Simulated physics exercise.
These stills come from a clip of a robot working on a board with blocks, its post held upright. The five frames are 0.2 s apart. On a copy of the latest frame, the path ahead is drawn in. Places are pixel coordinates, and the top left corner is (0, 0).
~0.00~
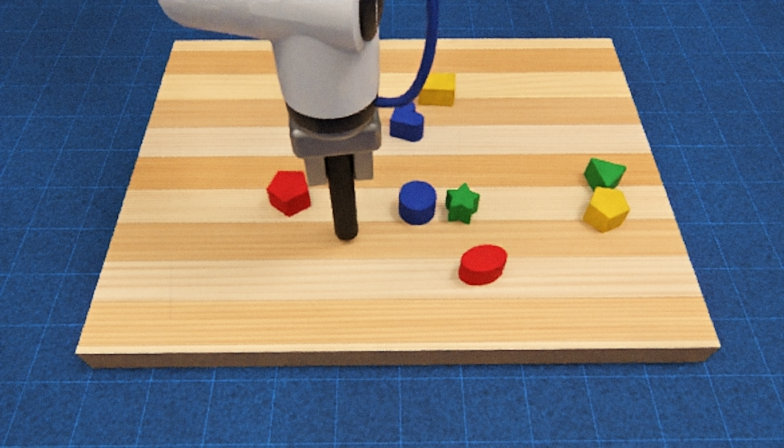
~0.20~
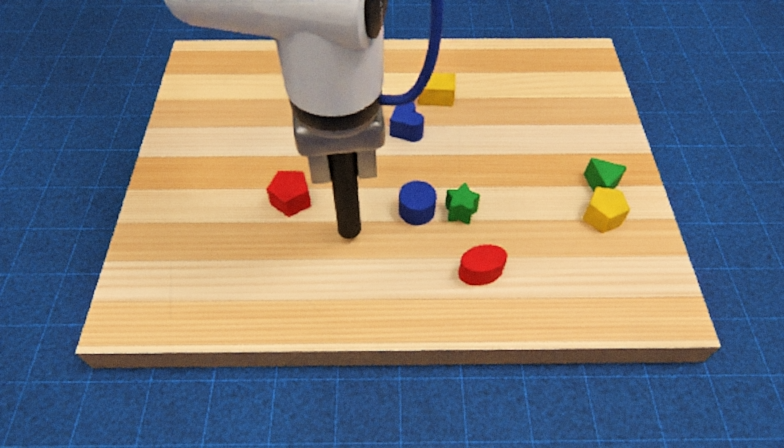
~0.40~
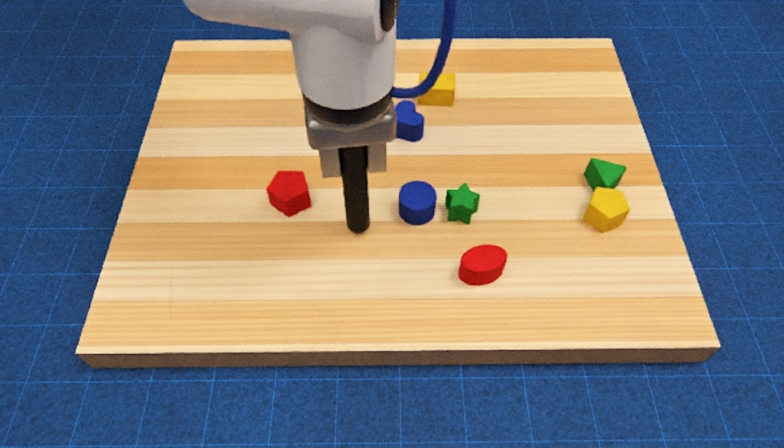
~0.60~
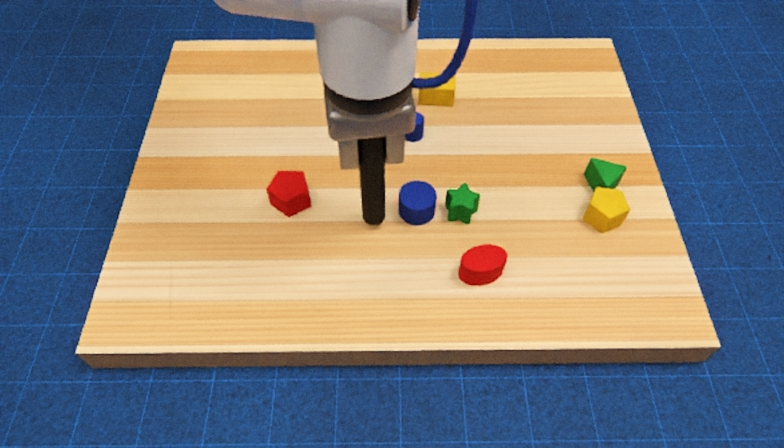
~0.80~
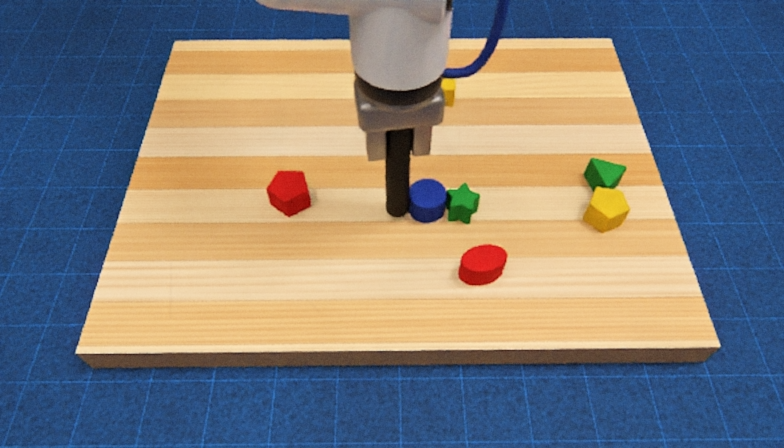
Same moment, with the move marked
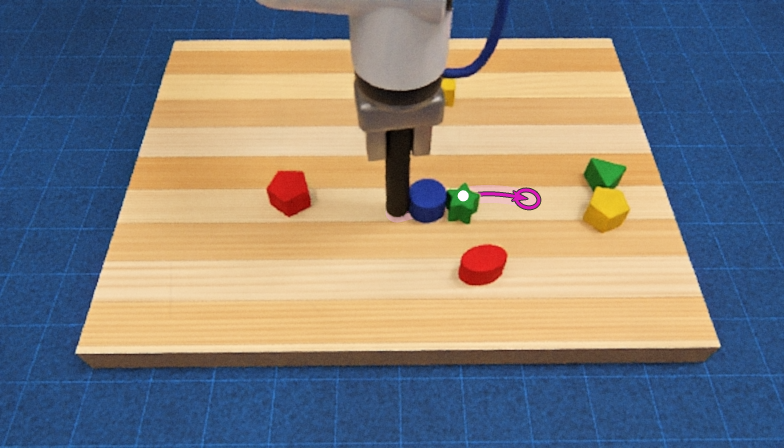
A robot arm with a black post glides a short way right and slightly back over a striped wooden board on a blue gridded surface, seen from above and in front by a still camera. A red pentagon sits left, a blue disc and green star near the middle, a red oval in front, yellow and green blocks right, and blue and yellow blocks behind. The post meets the disc and nudges it right, against the star.
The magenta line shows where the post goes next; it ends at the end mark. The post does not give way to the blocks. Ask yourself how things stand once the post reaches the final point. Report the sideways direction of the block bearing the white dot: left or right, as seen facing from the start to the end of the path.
It moves right.
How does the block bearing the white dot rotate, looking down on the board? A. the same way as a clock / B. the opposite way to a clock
A (the same way as a clock)
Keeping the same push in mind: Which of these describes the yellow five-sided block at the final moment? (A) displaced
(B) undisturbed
B
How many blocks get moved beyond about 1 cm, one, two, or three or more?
Shifted over 1 cm: Two.
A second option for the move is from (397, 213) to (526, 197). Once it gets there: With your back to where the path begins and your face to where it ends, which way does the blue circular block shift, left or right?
It goes toward the left-hand side.
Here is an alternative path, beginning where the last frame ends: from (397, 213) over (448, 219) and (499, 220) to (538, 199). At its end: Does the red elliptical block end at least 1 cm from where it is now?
Going by the path, no.
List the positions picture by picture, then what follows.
The first frame shows post's lower end (347, 231); blue circular block (418, 195); green star (463, 196); yellow five-sided block (610, 201).
The second frame shows post (350, 229); blocks still.
The third frame shows post (358, 224); blocks still.
The fourth frame shows post (374, 216); blocks still.
The fifth frame shows post (397, 208); blue circular block (428, 193); green star (463, 196); yellow five-sided block (610, 201).
Drawn move, from (397, 213) by way of (440, 202) and (483, 194) to (528, 199); the dot is on the green star.
What follows on the original path. One third of the way, post (441, 197); blue circular block (473, 184); green star (501, 197), turned 40° clockwise.
Two thirds of the way, post (484, 189); blue circular block (517, 183); green star (532, 207), turned 80° clockwise.
At the end, post (529, 194); blue circular block (563, 191); green star (540, 212), turned 120° clockwise; yellow five-sided block still.
